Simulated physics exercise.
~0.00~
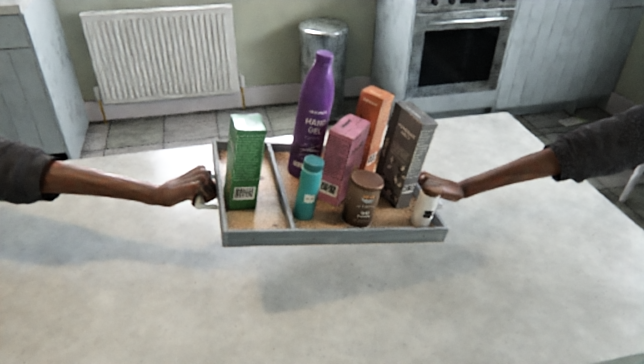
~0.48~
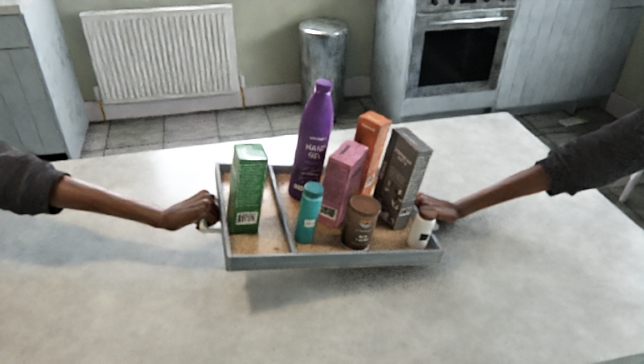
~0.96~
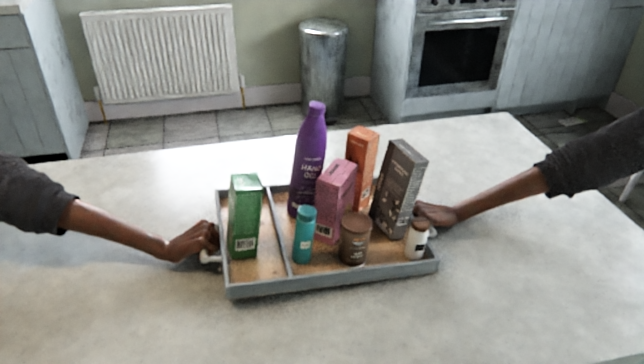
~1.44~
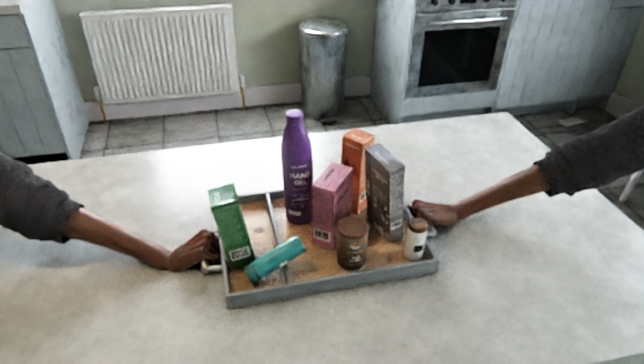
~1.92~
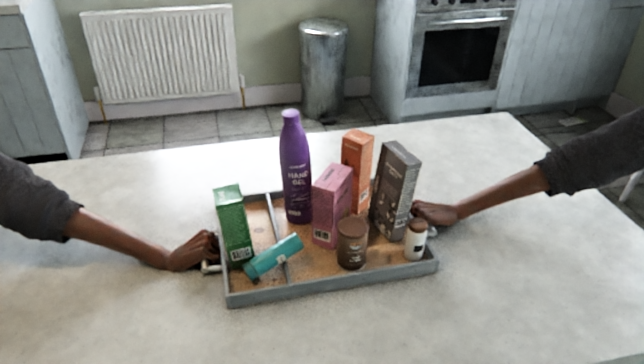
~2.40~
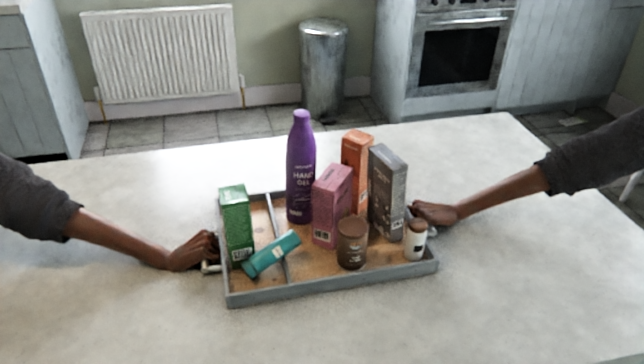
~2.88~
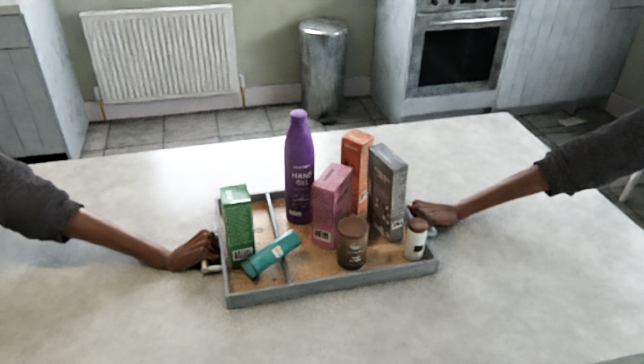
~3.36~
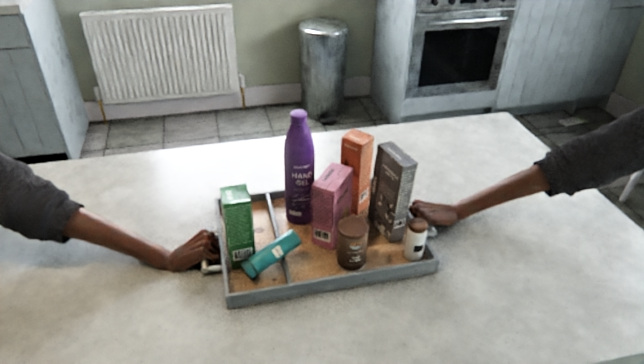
In a kitchen, two hands lowering a tray of toiletries onto a table, the turquoise bottle toppling while the rest stay standing.
